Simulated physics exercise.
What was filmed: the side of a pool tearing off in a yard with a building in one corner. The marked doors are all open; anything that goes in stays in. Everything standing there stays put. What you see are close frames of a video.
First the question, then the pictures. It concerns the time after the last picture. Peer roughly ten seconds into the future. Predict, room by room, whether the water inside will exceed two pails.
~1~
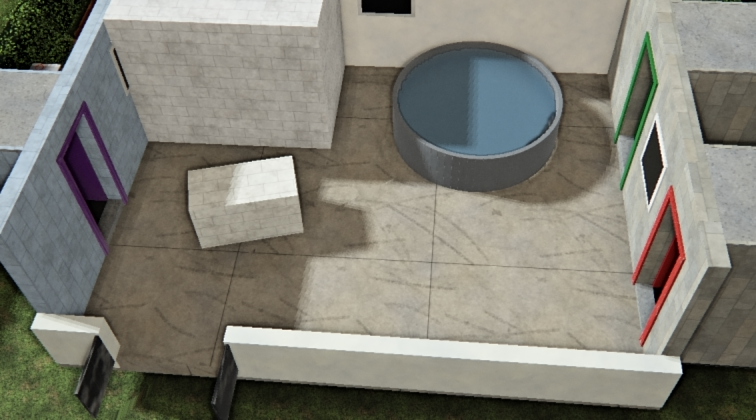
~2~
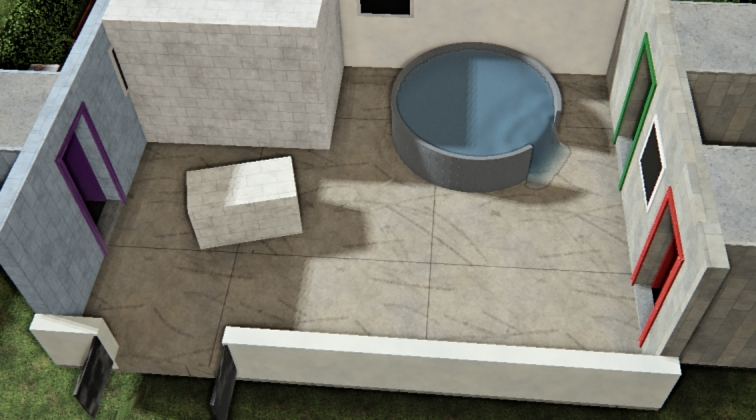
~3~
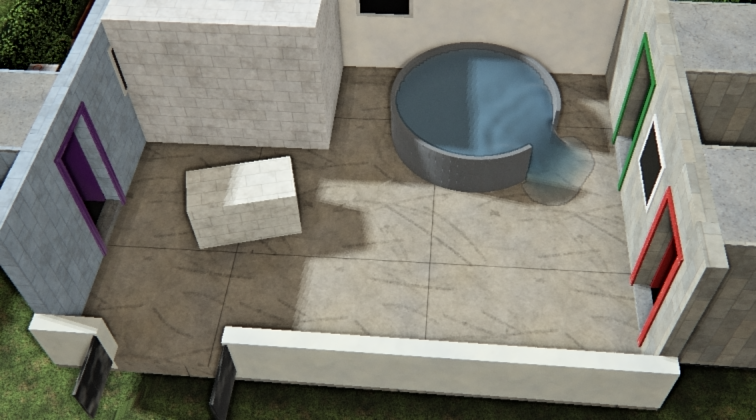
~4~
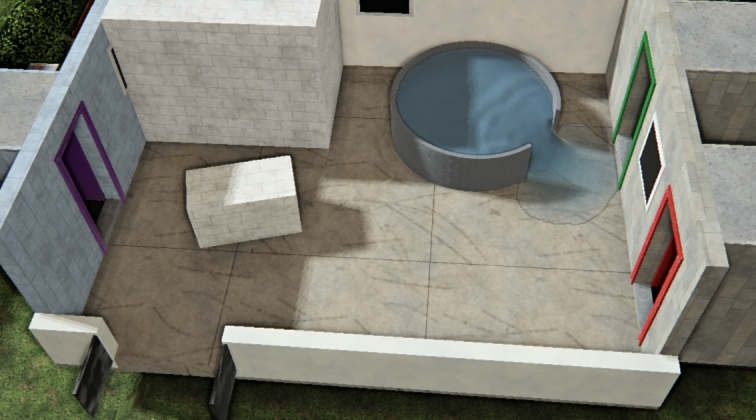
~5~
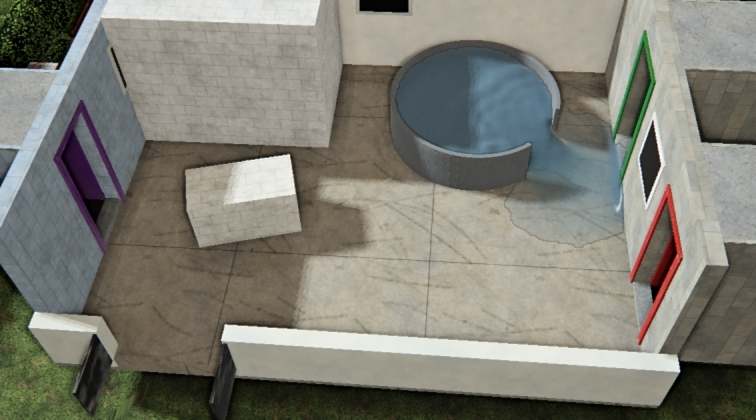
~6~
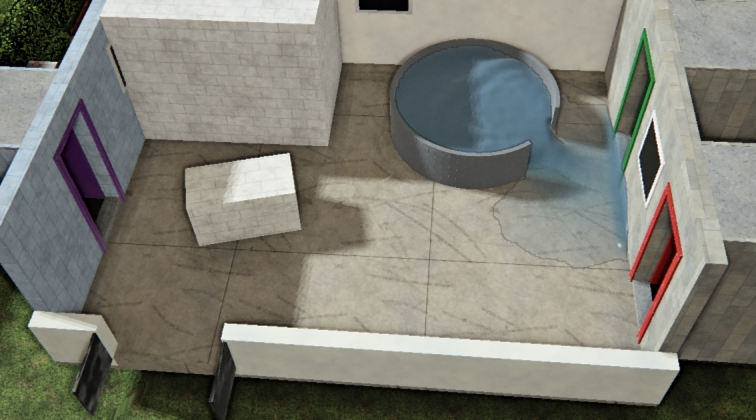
Red door: Tops two buckets; green door: Tops two buckets; purple door: Never tops two buckets.
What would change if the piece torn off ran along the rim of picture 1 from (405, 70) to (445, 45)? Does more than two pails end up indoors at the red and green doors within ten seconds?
Red door: Above, green door: Below.
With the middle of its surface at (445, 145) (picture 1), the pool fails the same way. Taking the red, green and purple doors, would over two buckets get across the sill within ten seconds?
Then: Red goes over; green stays under; purple keeps below it.
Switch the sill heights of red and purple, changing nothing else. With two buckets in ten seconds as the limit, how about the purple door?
I'd say the purple door breaks the cap in that case.
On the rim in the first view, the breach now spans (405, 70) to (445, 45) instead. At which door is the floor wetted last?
The purple-painted one, I reckon.
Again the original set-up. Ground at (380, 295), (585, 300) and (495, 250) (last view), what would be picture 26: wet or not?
Taking them as listed, they are waterlogged, waterlogged and spared.
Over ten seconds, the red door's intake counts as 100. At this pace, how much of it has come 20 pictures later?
Estimated share: About 20 %.
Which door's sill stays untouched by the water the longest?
The purple-painted one.
A moment on, water covers 20 % of the floor; the red door wet at the sill, nothing in, the green door over two buckets in, the purple door not reached.
Next, water covers 25 % of the floor; the red door under two buckets in, the green door far over two buckets in, the purple door not reached.
Then, water covers 45 % of the floor; the red door over two buckets in, the green door far over two buckets in, the purple door not reached.
Later, water covers 80 % of the floor; the red door over two buckets in, the green door far over two buckets in, the purple door wet at the sill, nothing in.
In the end, water covers 95 % of the floor; the red door far over two buckets in, the green door far over two buckets in, the purple door wet at the sill, nothing in.
